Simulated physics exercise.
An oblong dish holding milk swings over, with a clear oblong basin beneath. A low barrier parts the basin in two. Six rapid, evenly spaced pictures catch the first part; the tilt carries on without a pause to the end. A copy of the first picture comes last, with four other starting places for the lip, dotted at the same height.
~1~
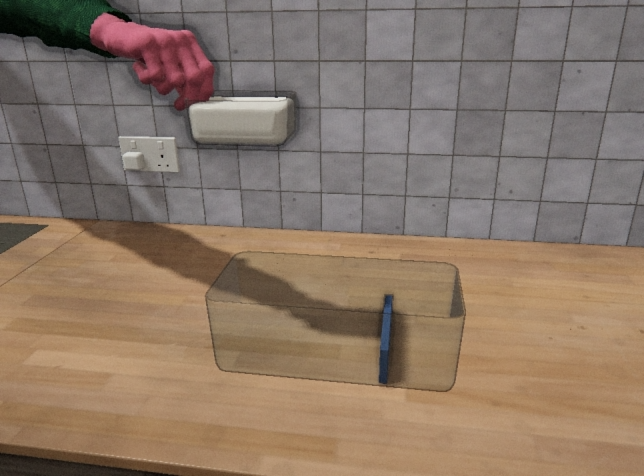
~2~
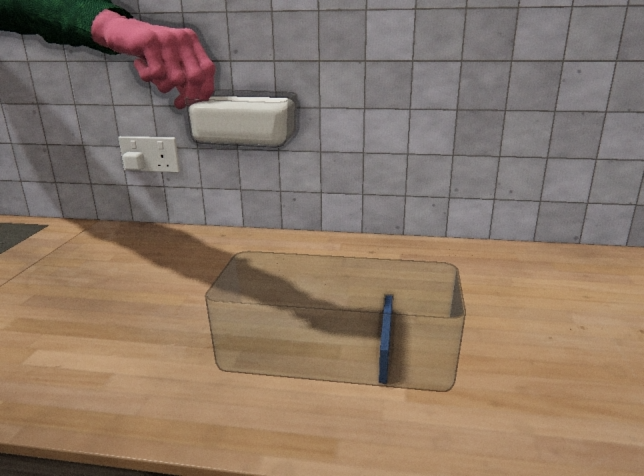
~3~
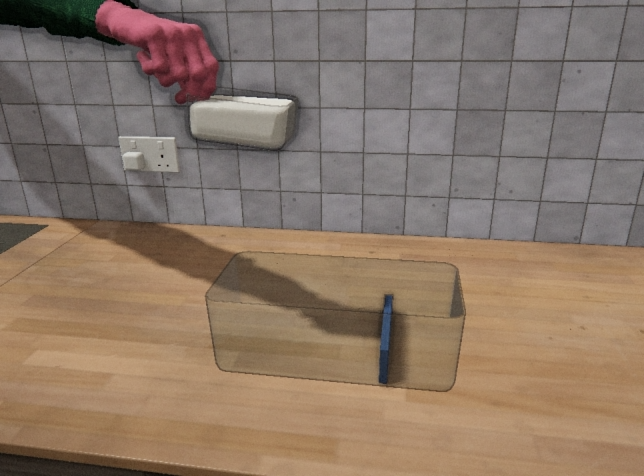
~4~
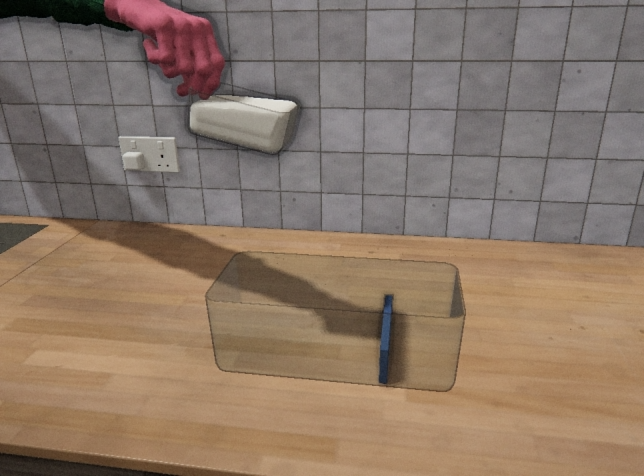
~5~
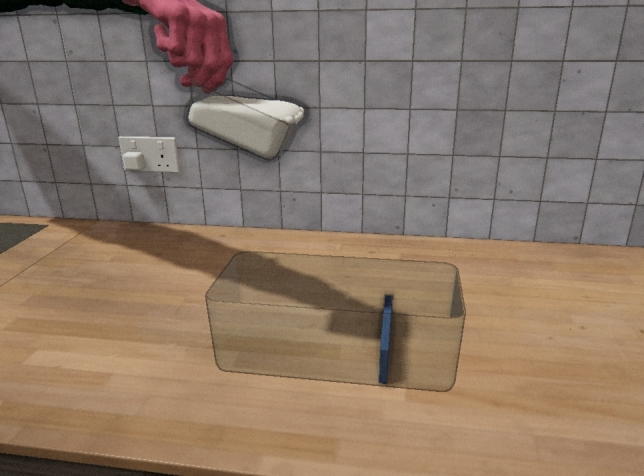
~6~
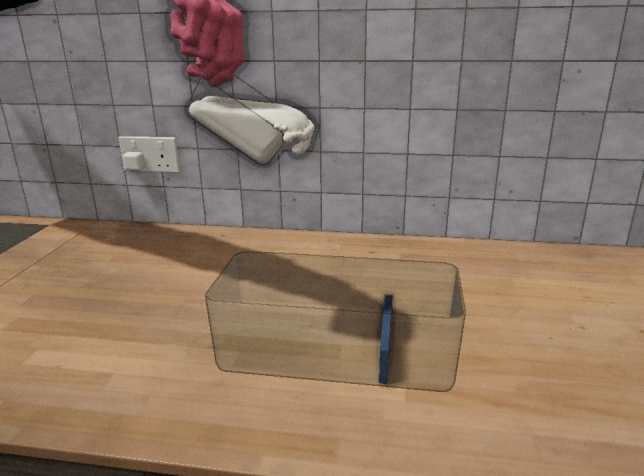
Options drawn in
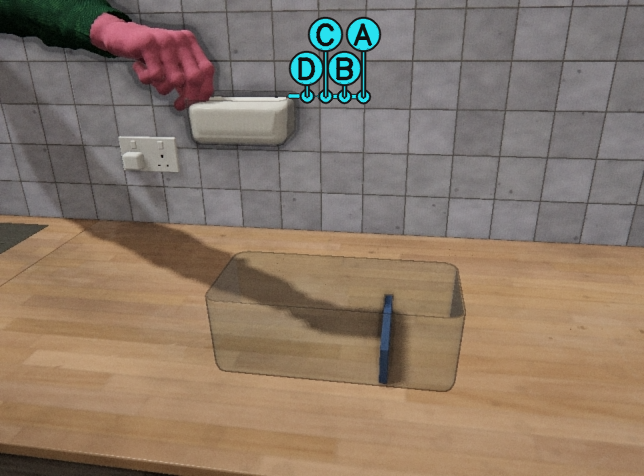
A cream oblong dish hangs beneath a pink hand with a green sleeve, before a grey tiled wall, seen from slightly above a wooden counter. Below sits a clear oblong basin with a low blue barrier right of its middle, and a white socket is on the wall at left. The hand shifts right and turns as the dish tilts steadily rightward, white milk bulging over its lip, while the camera stays still.
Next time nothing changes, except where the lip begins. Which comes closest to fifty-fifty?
Choose C.
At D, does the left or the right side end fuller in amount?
The left one.
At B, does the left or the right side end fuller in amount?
The right side.
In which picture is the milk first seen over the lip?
Picture 5.
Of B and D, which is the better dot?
B it is.
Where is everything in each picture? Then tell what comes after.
Upright, lip at (289, 95); basin from (217, 365) to (455, 387); top of the wall at (387, 320); nothing has left yet.
Upright, lip at (290, 97); nothing has left yet.
Tipped about 6°, lip at (291, 101); nothing has left yet.
Tipped about 13°, lip at (293, 107); nothing has left yet.
Tipped about 23°, lip at (294, 116); milk is over the lip, down to (298, 119).
Tipped about 34°, lip at (294, 127); milk is over the lip, down to (302, 149).
On the marked copy, A at (363, 96); B at (344, 96); C at (325, 96); D at (307, 96).
If A is chosen, about 22 % ends left of the wall and 75 % right of it; 3 % is lost outside.
If B is chosen, about 29 % ends left of the wall and 68 % right of it; 3 % is lost outside.
If C is chosen, about 50 % ends left of the wall and 47 % right of it; 3 % is lost outside.
If D is chosen, about 86 % ends left of the wall and 12 % right of it.
